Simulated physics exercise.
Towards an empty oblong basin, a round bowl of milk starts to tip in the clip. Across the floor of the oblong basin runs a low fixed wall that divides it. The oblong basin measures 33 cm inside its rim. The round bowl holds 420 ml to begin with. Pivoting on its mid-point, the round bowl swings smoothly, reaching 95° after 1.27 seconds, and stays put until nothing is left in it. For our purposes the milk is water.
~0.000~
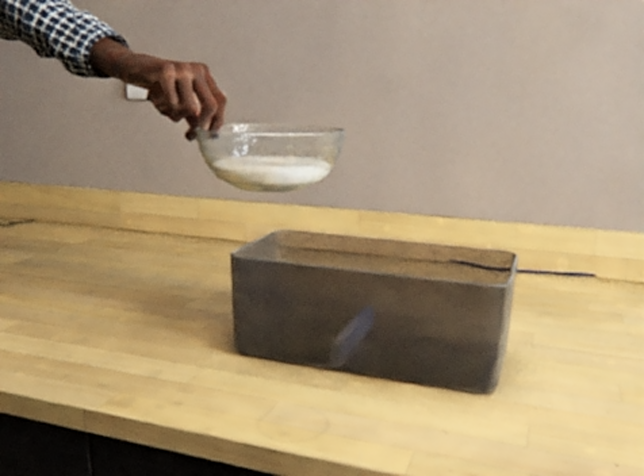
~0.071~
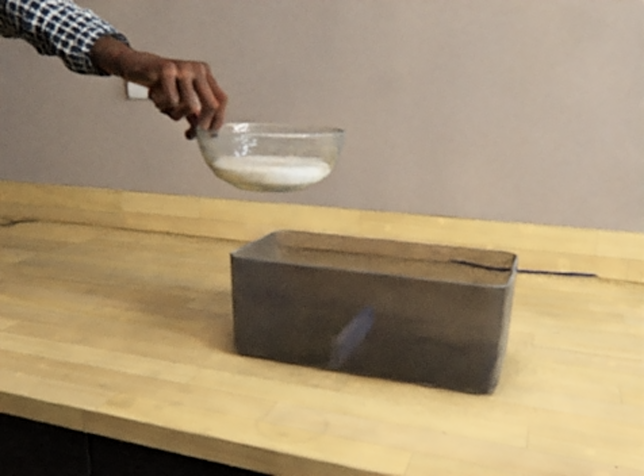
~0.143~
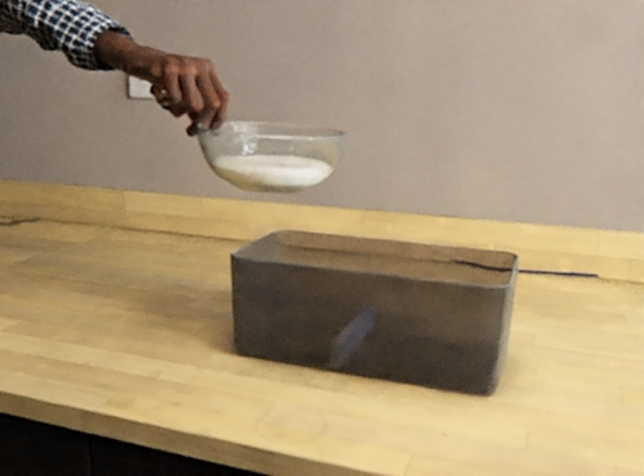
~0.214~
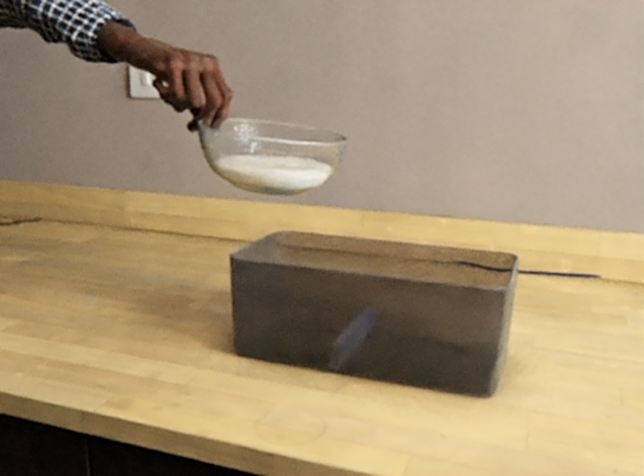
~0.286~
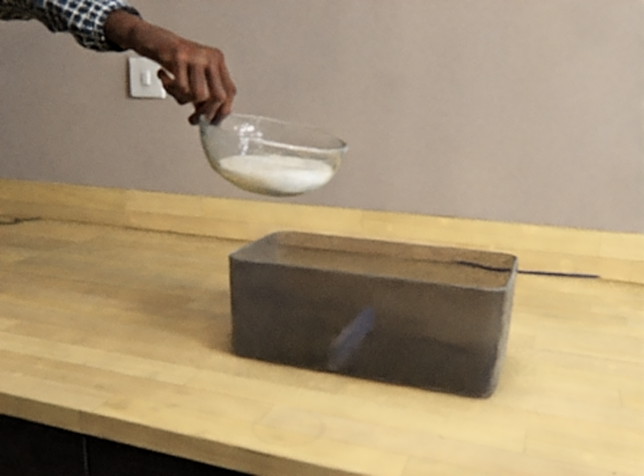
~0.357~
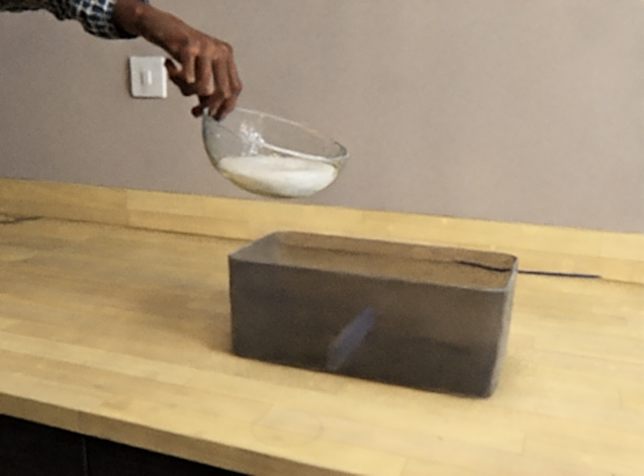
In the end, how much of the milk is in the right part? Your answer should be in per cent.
Roughly 57 percent is in the right part.
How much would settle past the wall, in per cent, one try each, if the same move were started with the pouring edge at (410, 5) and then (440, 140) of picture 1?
90 per cent first, 95 per cent second.
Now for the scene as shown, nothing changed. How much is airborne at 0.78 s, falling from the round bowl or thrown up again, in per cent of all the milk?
Roughly 24 percent.
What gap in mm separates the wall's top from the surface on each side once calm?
Left about 20 mm, while the right is about 20 mm.
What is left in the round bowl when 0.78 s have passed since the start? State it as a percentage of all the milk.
Roughly 56 per cent.
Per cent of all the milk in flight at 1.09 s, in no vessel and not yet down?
About 6 per cent.
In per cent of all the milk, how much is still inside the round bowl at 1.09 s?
Close to 5 in a hundred.
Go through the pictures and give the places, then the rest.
The first frame shows tilt 0°; pouring edge (340, 134); surface from (220, 159) to (329, 166); the oblong basin's rim runs from (255, 243) to (513, 270); the wall's top is at (354, 324).
The second frame shows tilt 1°; pouring edge (341, 135); surface from (220, 159) to (329, 167).
The third frame shows tilt 3°; pouring edge (342, 138); surface from (221, 158) to (330, 168).
The fourth frame shows tilt 7°; pouring edge (343, 144); surface from (222, 158) to (331, 170).
The fifth frame shows tilt 11°; pouring edge (343, 151); surface from (223, 158) to (332, 171).
The sixth frame shows tilt 17°; pouring edge (343, 159); surface from (227, 159) to (335, 171).
After 0.78 s the tilt is 64° and 57 per cent is still to pour, 3 is left of the wall and 17 right of it.
After 1.09 s the tilt is 90° and 5 per cent is still to pour, 34 is left of the wall and 56 right of it.
After 1.42 s the tilt is 95° and 0 per cent is still to pour, 43 is left of the wall and 57 right of it.
After 1.77 s the tilt is 95° and 0 per cent is still to pour, 43 is left of the wall and 57 right of it.
In the end 43 per cent lies left of the wall, 57 right of it and 0 outside.
